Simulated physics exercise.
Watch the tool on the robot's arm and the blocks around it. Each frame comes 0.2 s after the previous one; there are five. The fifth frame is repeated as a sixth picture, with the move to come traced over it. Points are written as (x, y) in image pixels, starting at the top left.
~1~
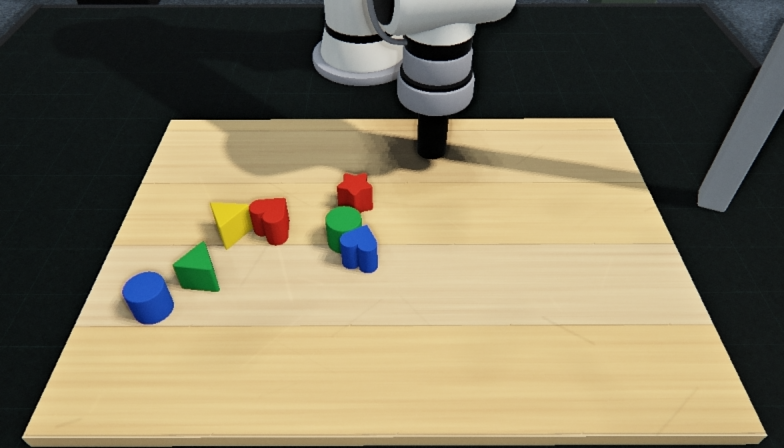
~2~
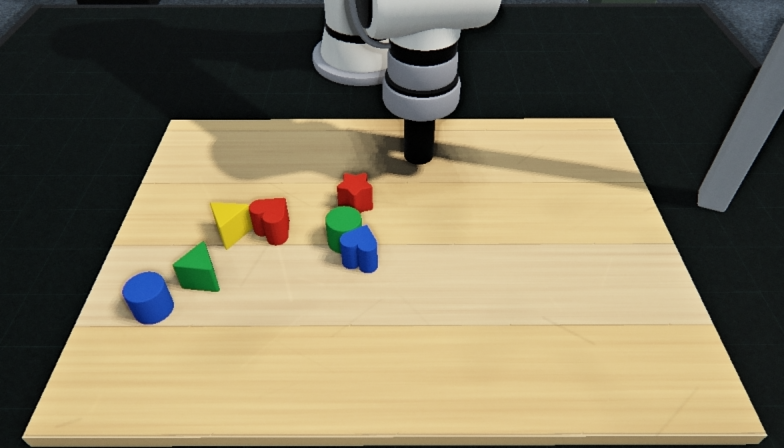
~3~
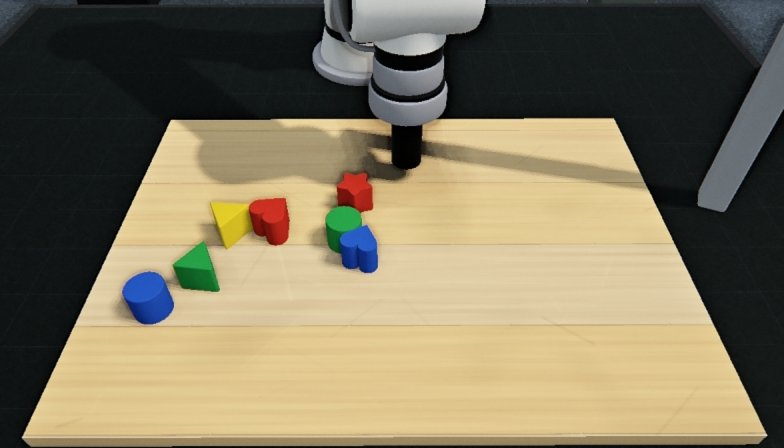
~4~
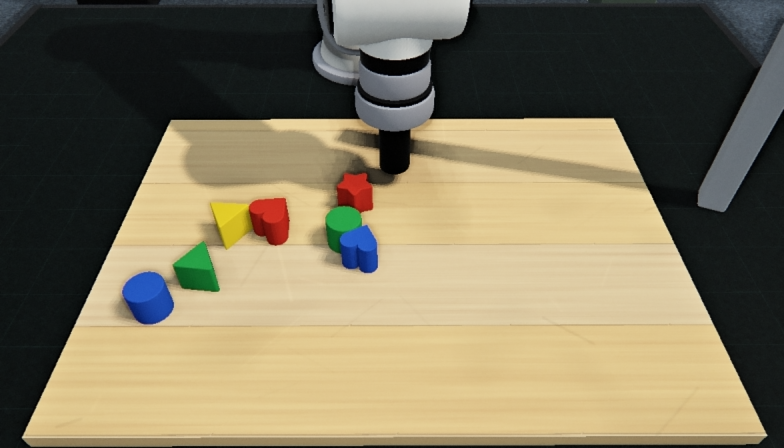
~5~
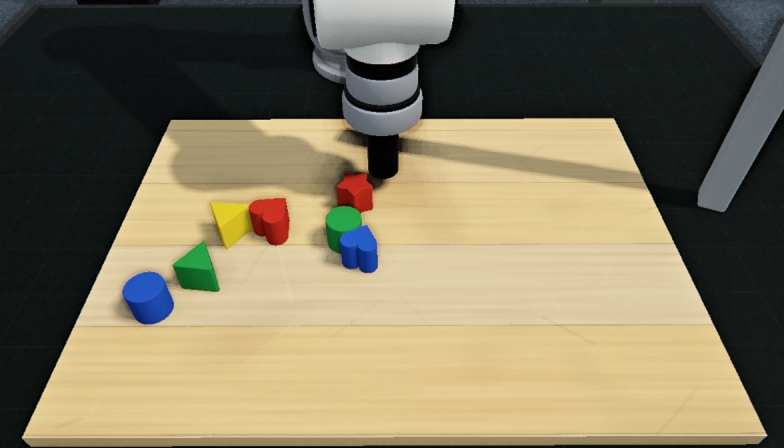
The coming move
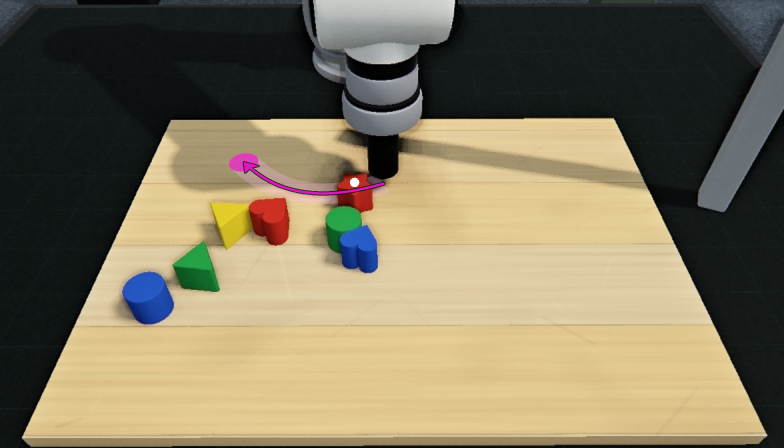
The clip opens on a robot arm with a black tool above a wooden board, where red, green, blue and yellow blocks sit toward the left and middle. The arm moves steadily left and slightly toward the viewer, bringing the tool close to the red star-shaped block, while the blocks stay still.
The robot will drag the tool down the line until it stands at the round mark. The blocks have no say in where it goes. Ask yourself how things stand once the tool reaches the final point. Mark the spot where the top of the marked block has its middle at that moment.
It ends at (338, 191).
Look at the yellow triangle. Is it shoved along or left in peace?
It keeps its position.
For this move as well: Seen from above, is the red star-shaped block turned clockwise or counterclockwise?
Twists anticlockwise.
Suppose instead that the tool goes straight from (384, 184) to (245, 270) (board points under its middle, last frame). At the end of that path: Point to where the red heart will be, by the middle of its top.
It sits at (249, 212).
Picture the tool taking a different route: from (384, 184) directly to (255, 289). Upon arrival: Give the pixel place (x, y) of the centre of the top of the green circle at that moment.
By then it is at (327, 242).
Drawn move, from (384, 184) through (330, 193) and (278, 185) to (244, 162); the dot is on the red star-shaped block.
What follows on the original path. One third of the way, tool at (327, 179); red star-shaped block at (338, 191), turned 65° anticlockwise.
Two thirds of the way, tool at (274, 171); red star-shaped block at (338, 191), turned 65° anticlockwise.
At the end, tool at (240, 148); yellow triangle still; red heart still; red star-shaped block at (338, 191), turned 65° anticlockwise.
